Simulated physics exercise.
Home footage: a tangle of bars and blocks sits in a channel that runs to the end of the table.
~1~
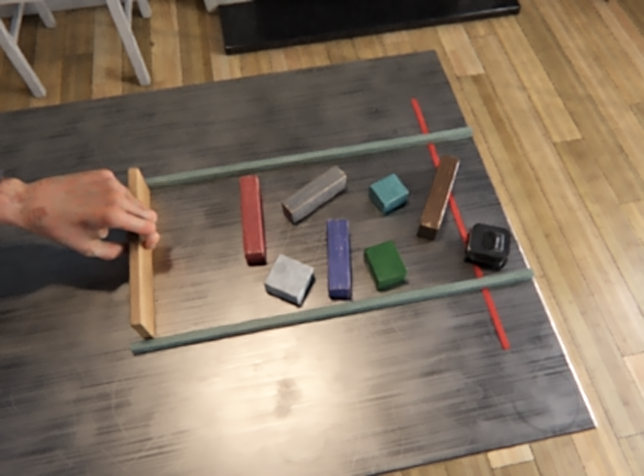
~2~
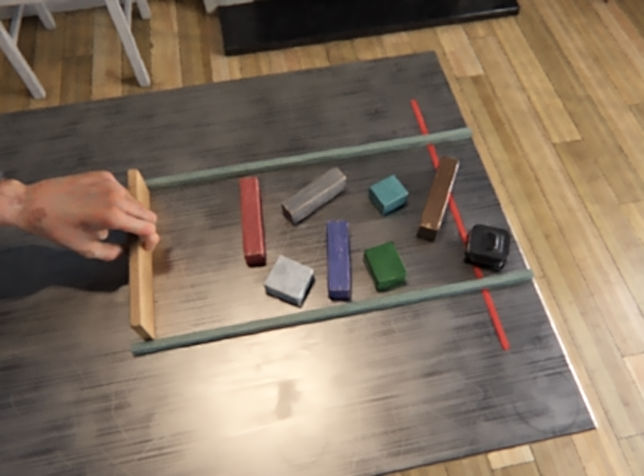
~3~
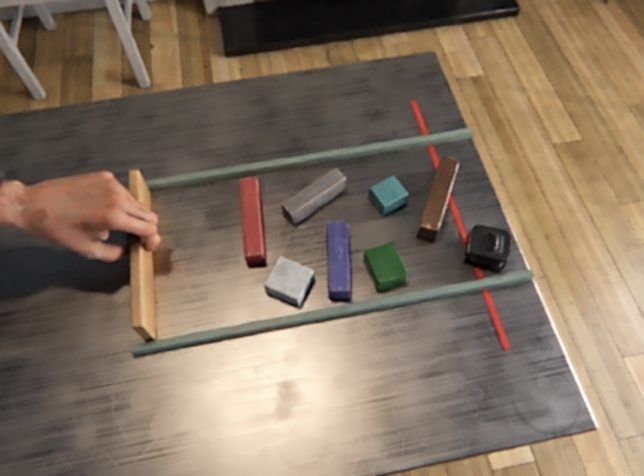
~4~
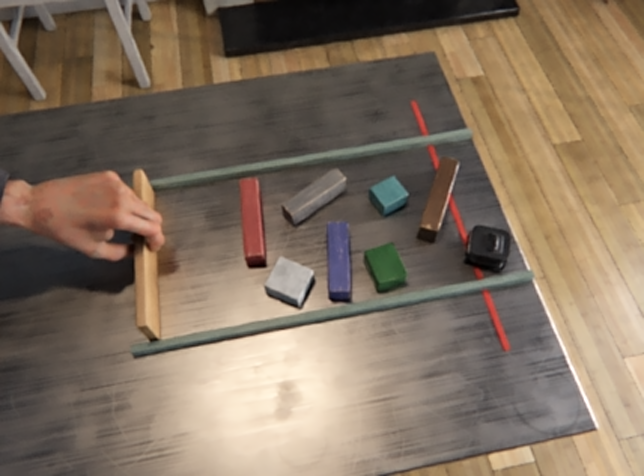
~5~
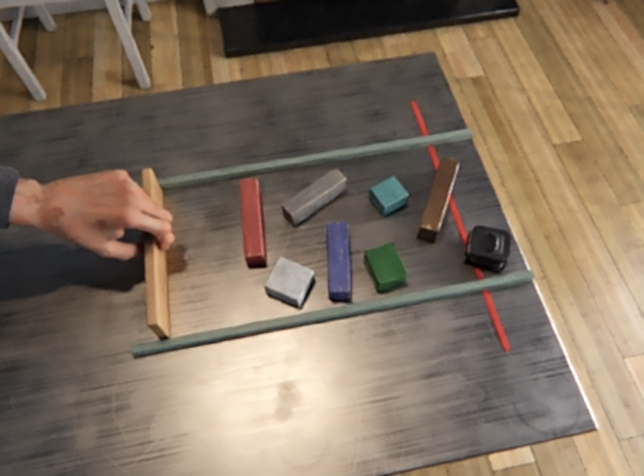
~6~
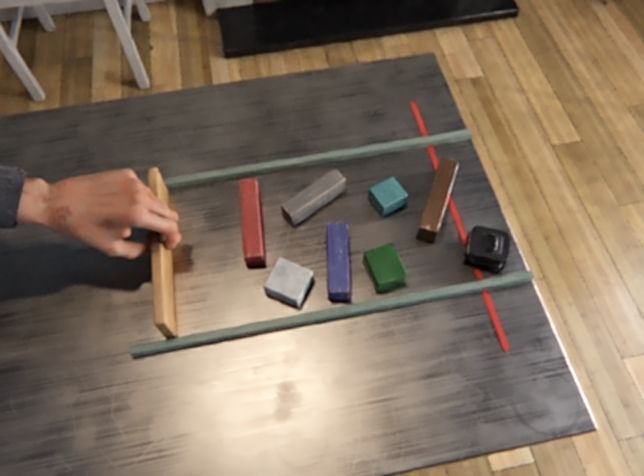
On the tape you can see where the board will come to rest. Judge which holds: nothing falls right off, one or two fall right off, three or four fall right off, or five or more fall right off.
Lost: Three or four.
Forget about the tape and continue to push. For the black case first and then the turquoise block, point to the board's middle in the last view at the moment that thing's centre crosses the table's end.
I reckon its middle sits around (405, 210) and then around (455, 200).
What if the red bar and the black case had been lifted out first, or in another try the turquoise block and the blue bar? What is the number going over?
It would be 2 and 1.
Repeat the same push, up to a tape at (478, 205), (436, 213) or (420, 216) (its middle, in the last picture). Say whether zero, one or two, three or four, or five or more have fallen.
Going tape by tape, I get at least five, then three or four, then one or two.
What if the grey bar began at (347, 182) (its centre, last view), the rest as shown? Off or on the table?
In that case it keeps its place.
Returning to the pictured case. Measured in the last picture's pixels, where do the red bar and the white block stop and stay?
The red bar comes to rest at (457, 186), and the white block comes to rest at (486, 238).
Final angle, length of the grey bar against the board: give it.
Around 0 degrees.
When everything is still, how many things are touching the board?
Counting them up gives 2.
A little later, none off yet; black case at rest near (487, 249); brown bar at rest near (438, 199); turquoise block at rest near (387, 197).
Next, none off yet; black case at rest near (487, 249); brown bar at rest near (438, 199); turquoise block moving near (394, 195).
Later still, none off yet; black case tilted a little near (532, 237); brown bar shifted a little near (478, 189); turquoise block shifted well along near (450, 178).
When it is over, the number that fall off is three or four; down, green block, brown bar and black case.
